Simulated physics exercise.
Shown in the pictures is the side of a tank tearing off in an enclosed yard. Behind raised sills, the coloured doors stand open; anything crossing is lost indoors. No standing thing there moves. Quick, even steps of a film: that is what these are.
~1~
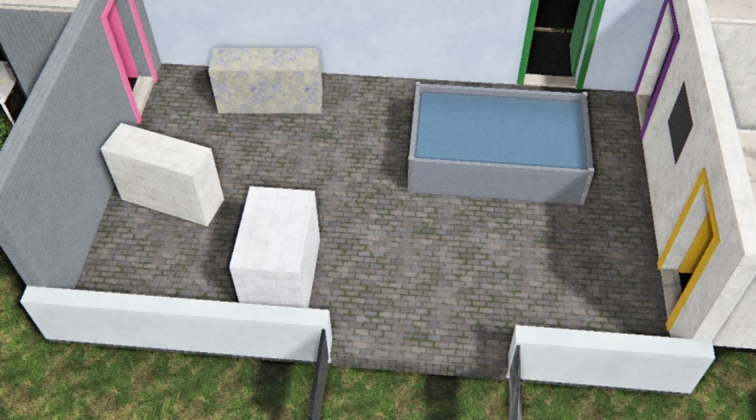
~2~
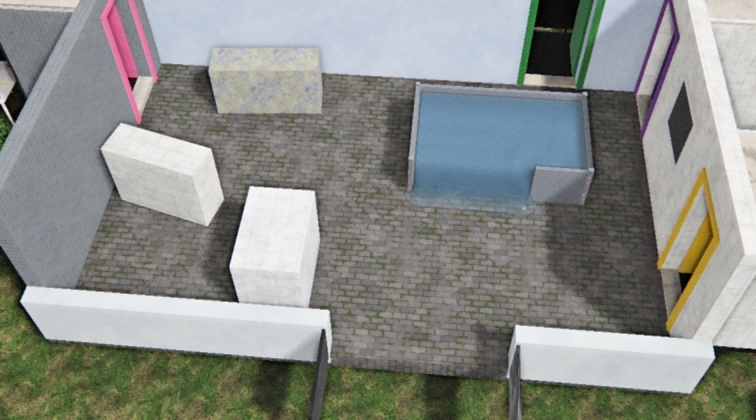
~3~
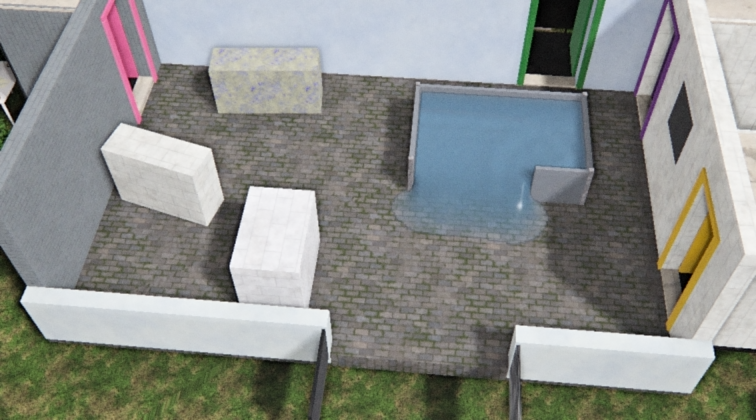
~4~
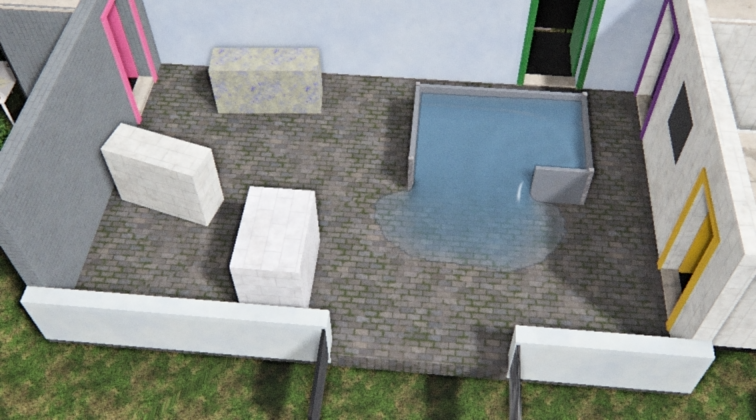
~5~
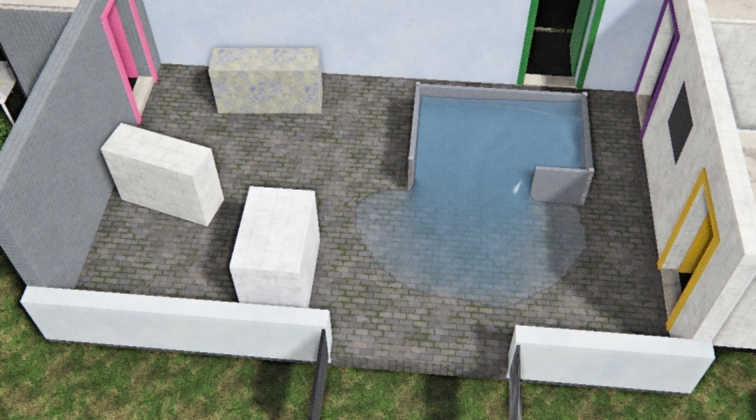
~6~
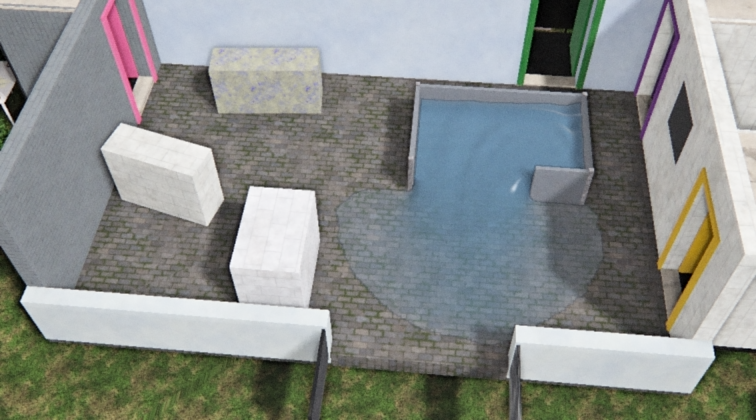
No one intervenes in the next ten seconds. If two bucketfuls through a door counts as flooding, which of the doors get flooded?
The green door does not get flooded; the yellow door gets flooded; the purple door does not get flooded; the pink door does not get flooded.
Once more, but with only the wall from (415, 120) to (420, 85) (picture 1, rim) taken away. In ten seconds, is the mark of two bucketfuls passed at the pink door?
I'd say the pink door exceeds the limit.
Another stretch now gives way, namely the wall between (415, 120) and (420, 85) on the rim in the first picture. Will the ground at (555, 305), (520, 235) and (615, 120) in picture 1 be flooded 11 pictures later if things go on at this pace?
So: Spared, then spared, then spared.
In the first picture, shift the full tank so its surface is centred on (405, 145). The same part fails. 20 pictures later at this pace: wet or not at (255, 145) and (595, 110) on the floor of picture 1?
Soaked, parched.
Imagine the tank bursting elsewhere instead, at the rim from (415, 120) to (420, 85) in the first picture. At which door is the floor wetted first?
I say the one in pink.
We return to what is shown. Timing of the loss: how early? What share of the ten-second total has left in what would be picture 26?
Close to 60 out of every hundred.
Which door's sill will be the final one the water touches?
That would be the door marked pink.
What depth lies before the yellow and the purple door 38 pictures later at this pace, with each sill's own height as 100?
Respectively about 160 and 80 per cent.
A moment on, water covers 30 % of the floor; the green door not reached, the yellow door not reached, the purple door not reached, the pink door not reached.
Next, water covers 30 % of the floor; the green door not reached, the yellow door wet at the sill, nothing in, the purple door not reached, the pink door not reached.
Then, water covers 45 % of the floor; the green door not reached, the yellow door under two buckets in, the purple door not reached, the pink door not reached.
Later, water covers 55 % of the floor; the green door wet at the sill, nothing in, the yellow door over two buckets in, the purple door wet at the sill, nothing in, the pink door not reached.
In the end, water covers 65 % of the floor; the green door wet at the sill, nothing in, the yellow door over two buckets in, the purple door under two buckets in, the pink door wet at the sill, nothing in.
